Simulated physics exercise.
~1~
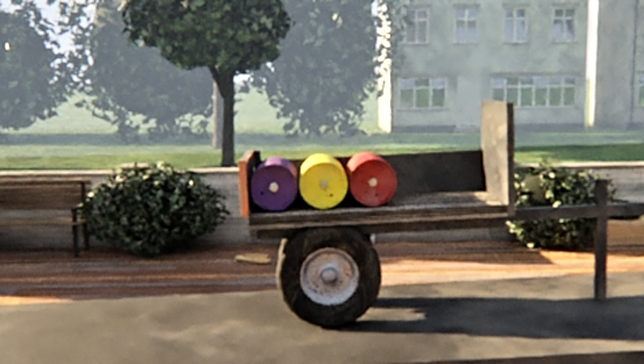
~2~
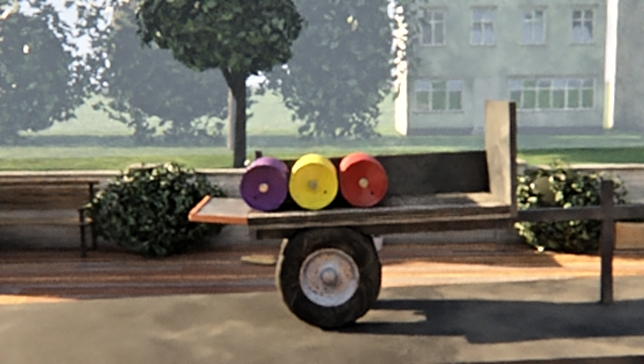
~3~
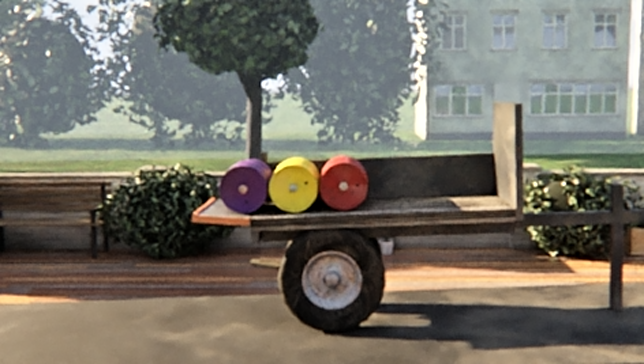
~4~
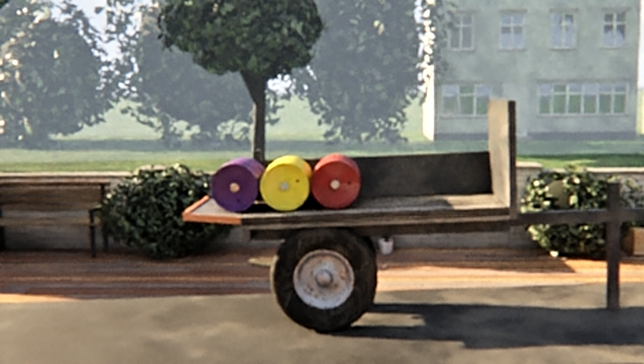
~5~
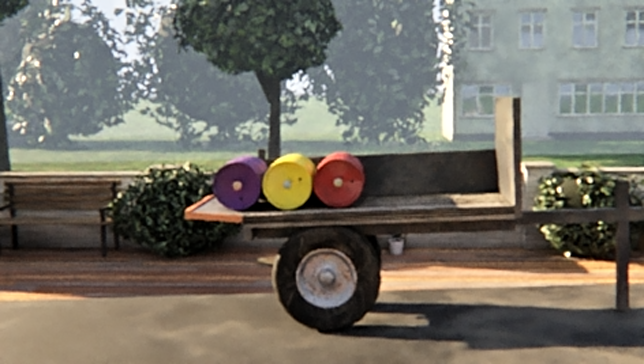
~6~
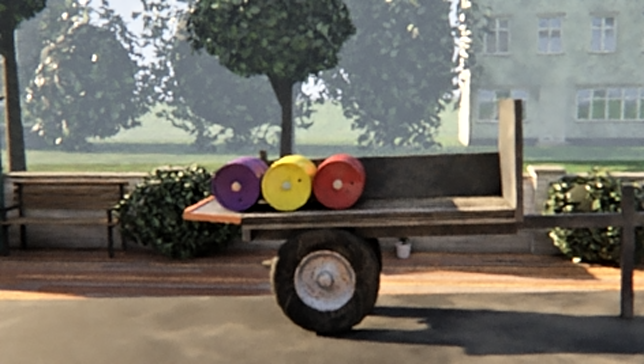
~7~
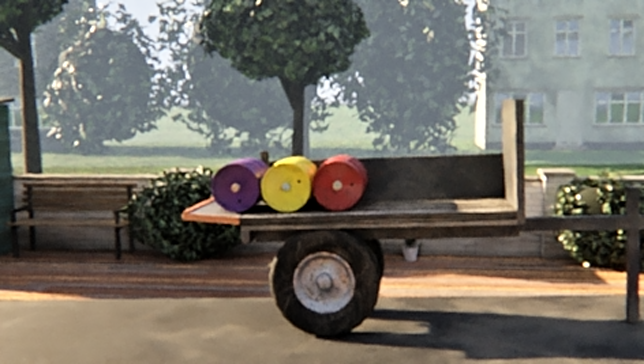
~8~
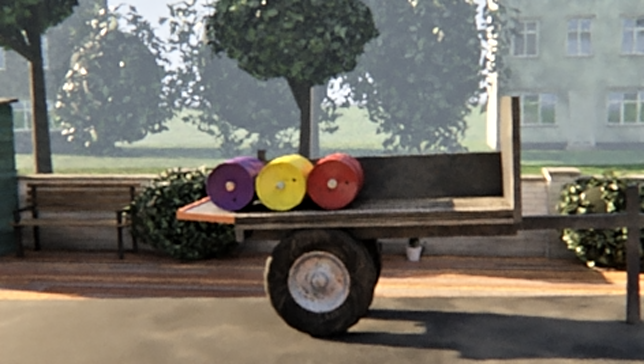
The clip opens on a side view of a flatbed trailer on a paved road, with purple, yellow and red kegs lined up against its upright tailgate at the left. The tailgate swings down to the left and stops nearly level with the bed. All three kegs roll a short way left, keeping their order. The purple one leads onto the lowered gate, and then they all come to a stop. As the view drifts slowly sideways, the purple keg rests on the gate, while yellow and red sit on the bed, and none has fallen off.
